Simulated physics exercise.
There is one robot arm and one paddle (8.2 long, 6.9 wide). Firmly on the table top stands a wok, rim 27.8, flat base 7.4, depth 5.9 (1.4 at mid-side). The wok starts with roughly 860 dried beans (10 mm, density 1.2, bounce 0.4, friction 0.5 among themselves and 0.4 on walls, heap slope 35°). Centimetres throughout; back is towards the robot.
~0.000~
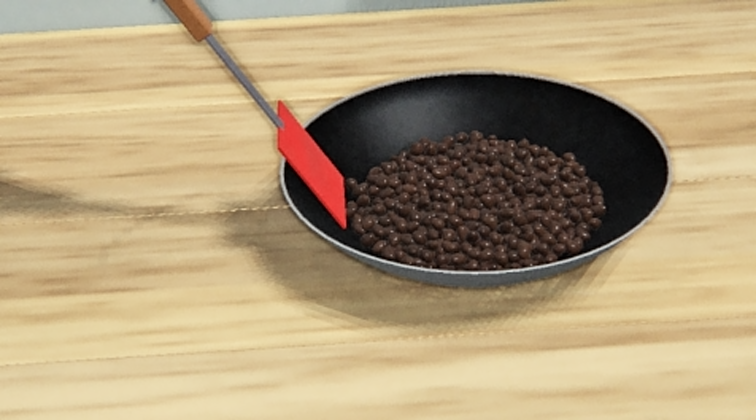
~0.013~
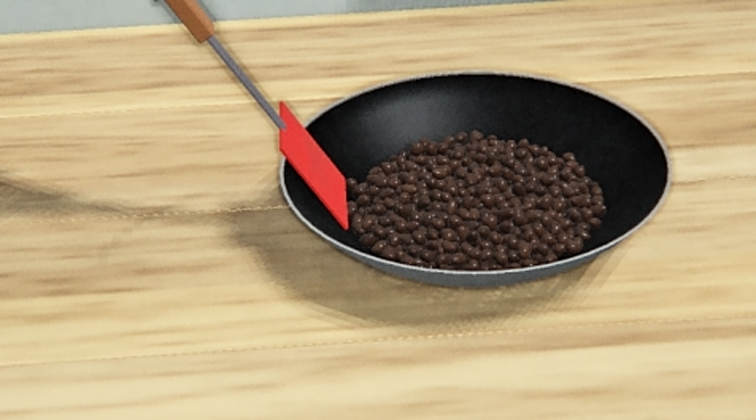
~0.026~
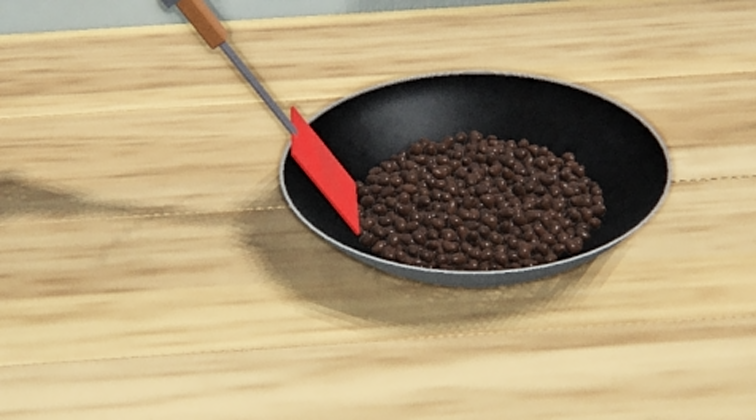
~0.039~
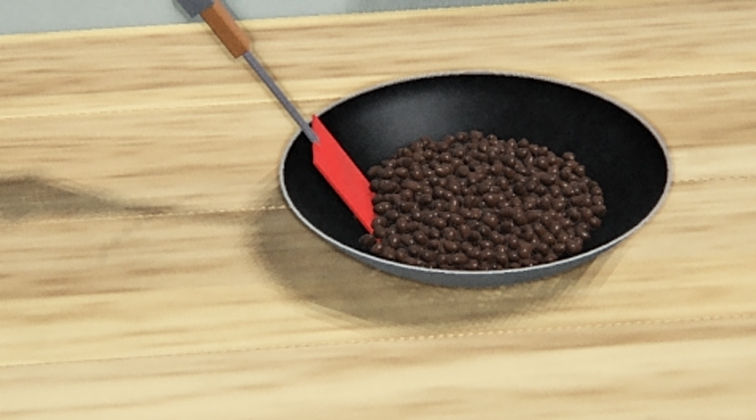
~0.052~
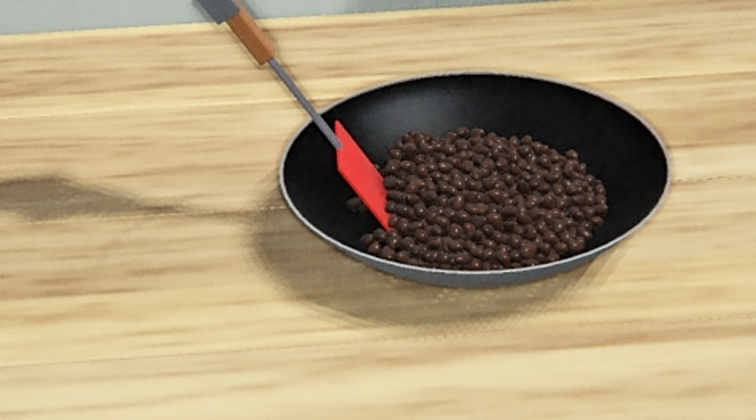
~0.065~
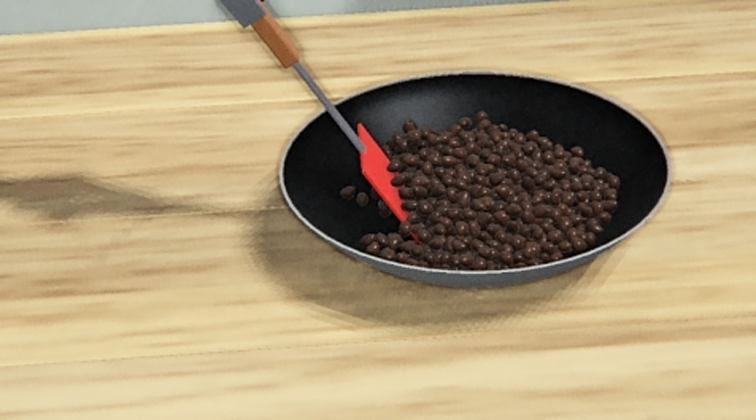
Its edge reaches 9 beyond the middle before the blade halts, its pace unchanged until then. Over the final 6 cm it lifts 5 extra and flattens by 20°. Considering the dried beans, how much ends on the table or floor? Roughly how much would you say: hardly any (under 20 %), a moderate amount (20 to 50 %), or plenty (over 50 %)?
I'd say a moderate amount.
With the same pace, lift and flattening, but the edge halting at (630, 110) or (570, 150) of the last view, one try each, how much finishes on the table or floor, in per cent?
Try 1: Approx. 40 %; try 2: Approx. 25 %.
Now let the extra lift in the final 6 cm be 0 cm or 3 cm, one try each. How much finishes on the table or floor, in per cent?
It works out to some 30 per cent for the first setting and some 35 per cent for the second.
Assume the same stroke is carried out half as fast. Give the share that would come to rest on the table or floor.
Near 20 %.
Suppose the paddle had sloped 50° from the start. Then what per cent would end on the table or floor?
Result, estimated: 30 %.
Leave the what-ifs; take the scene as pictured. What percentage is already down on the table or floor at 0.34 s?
10 per cent.
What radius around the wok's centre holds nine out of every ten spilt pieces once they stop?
It comes out at close to 70 centimetres.
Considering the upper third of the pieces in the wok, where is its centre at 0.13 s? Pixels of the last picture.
I'd put it somewhere near (546, 160).
By 0.10 s, sloping 59°, highest piece 8 above the table; 859 in the wok.
By 0.13 s, sloping 54°, highest piece 11 above the table; 857 in the wok, 2 on the blade or in flight.
By 0.34 s, sloping 39°, highest piece 25 above the table; 573 in the wok, 93 on the table or floor, 193 on the blade or in flight.
By 1.39 s, sloping 39°, highest piece 7 above the table; 573 in the wok, 286 on the table or floor.
Final count, 573 in the wok, 286 on the table or floor. That is 33 % on the table or floor.
